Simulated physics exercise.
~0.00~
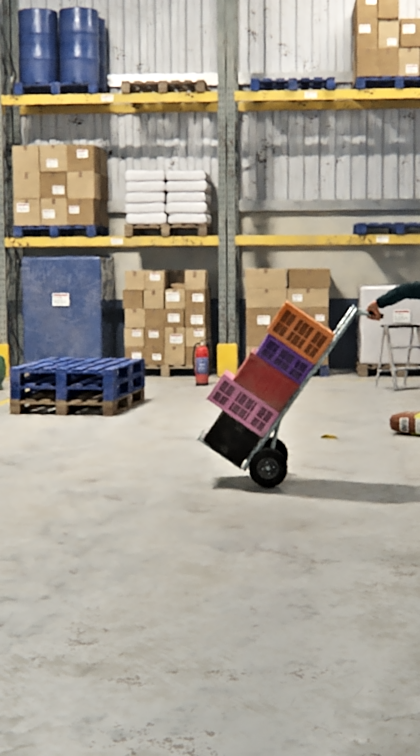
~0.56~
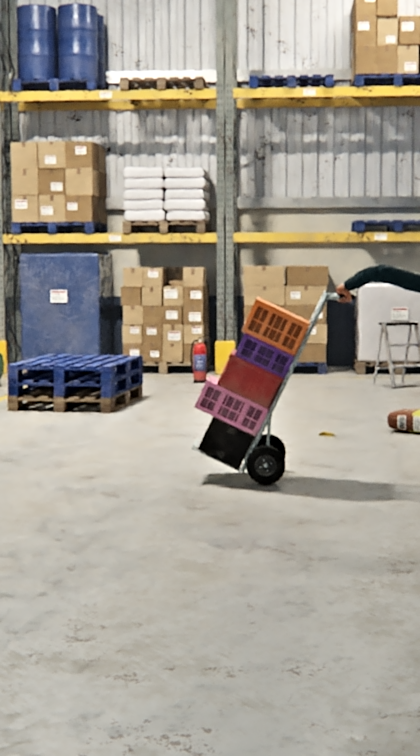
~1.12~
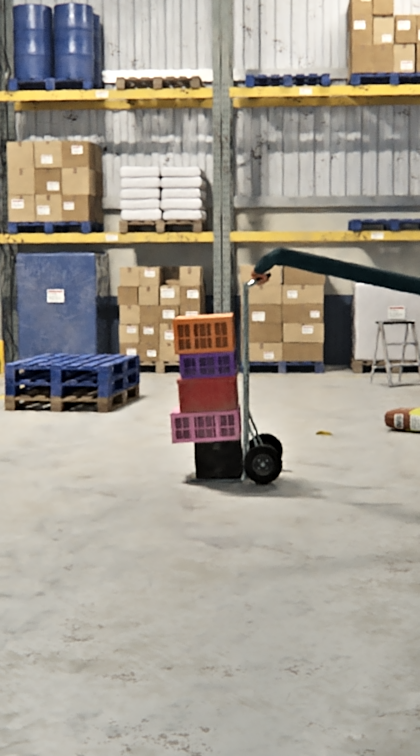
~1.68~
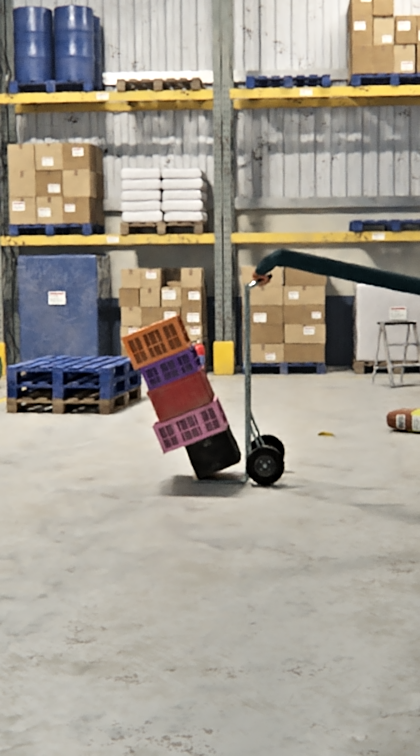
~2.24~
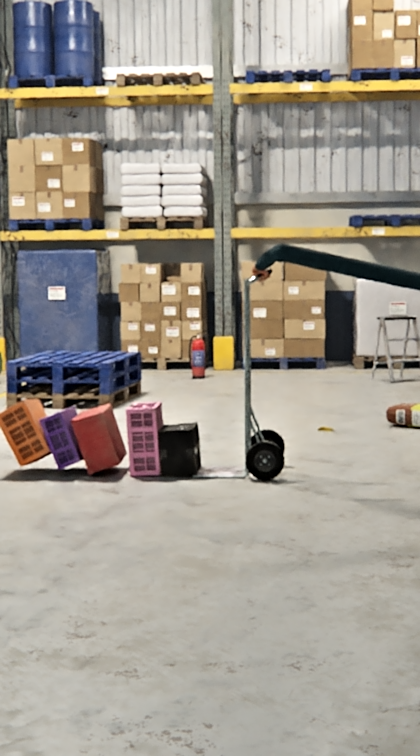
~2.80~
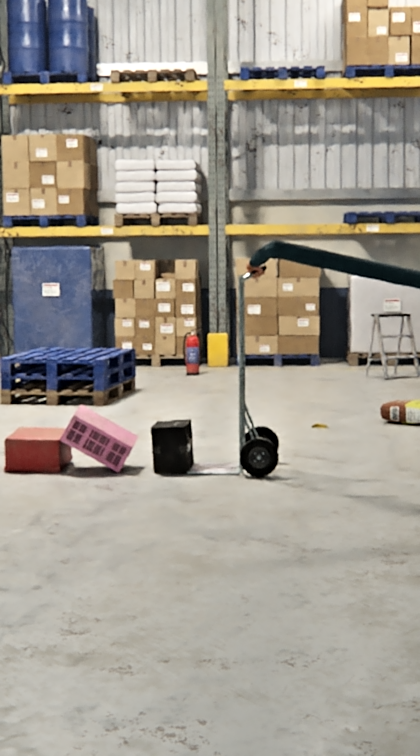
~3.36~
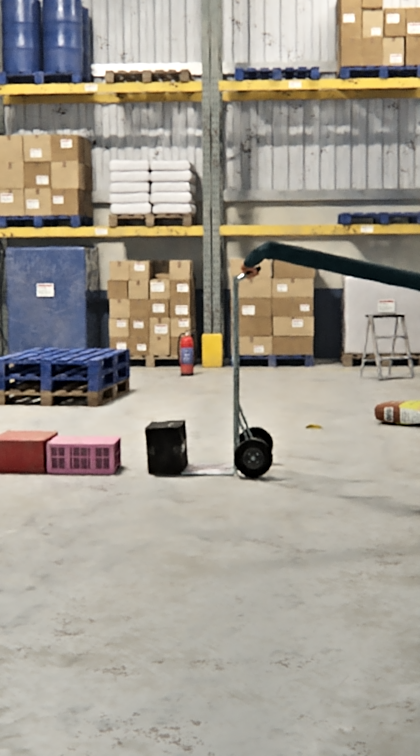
A hand truck carrying five stacked boxes and crates leans back toward the right in a warehouse, seen from the side by a slightly swaying camera. The stack runs orange, purple, red, pink and black from top to bottom, before blue pallets and shelves of cartons. An arm reaching in from the right swings the truck upright, and the stack keeps going, tipping off to the left. The upper four topple and spread across the floor while the black box rolls onto its side. Finally, the red and pink ones lie at left, the orange and purple ones are out of view, and the black box rests by the upright truck, still held.
